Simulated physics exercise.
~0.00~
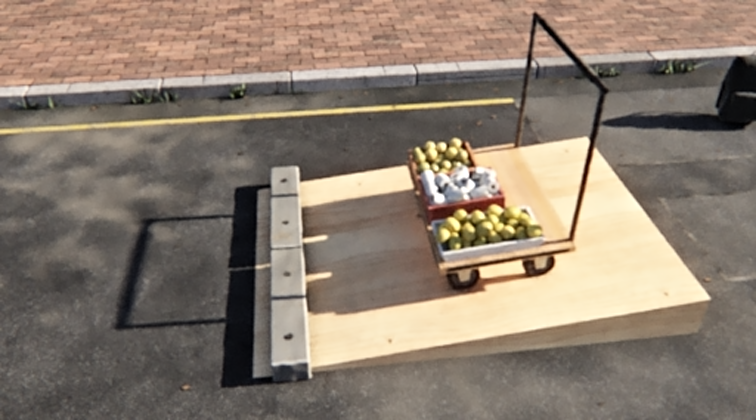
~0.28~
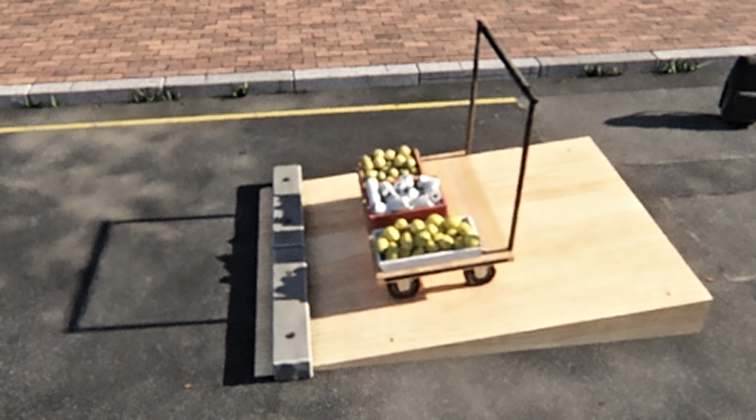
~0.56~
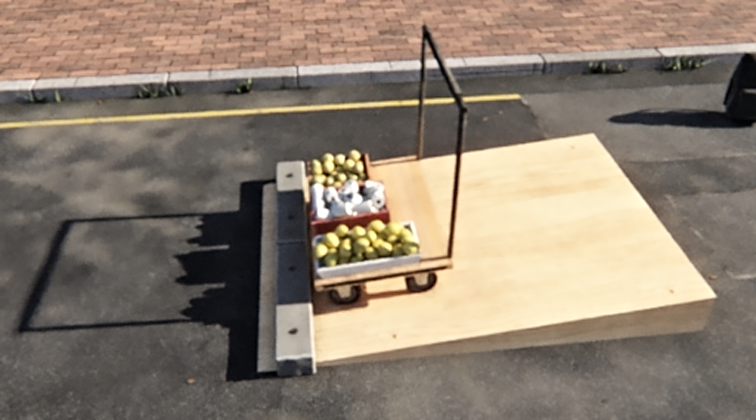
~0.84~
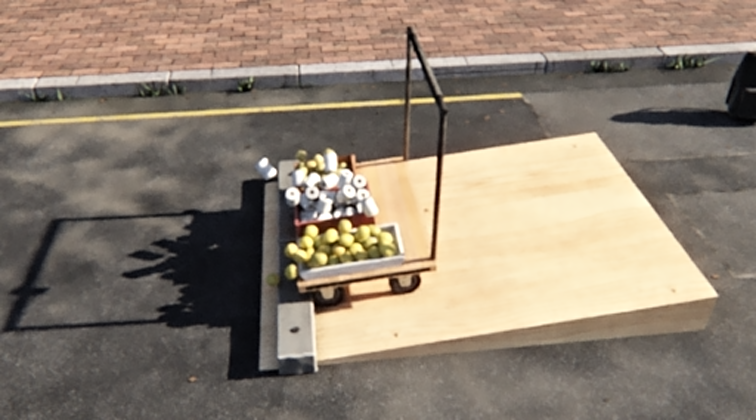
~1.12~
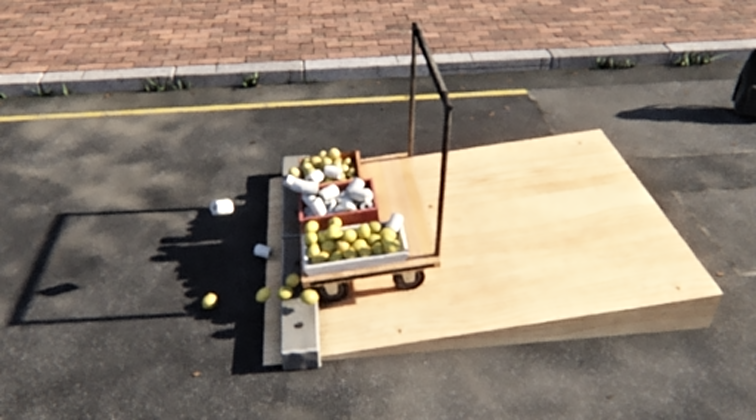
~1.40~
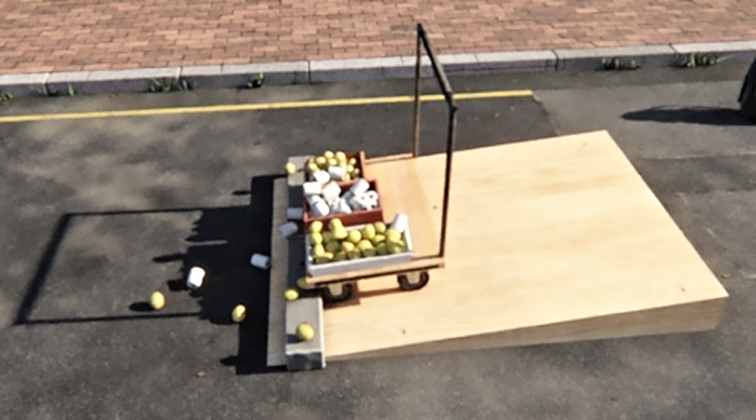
A loaded trolley rolls left down a wooden ramp, hits a beam and spills some cargo.
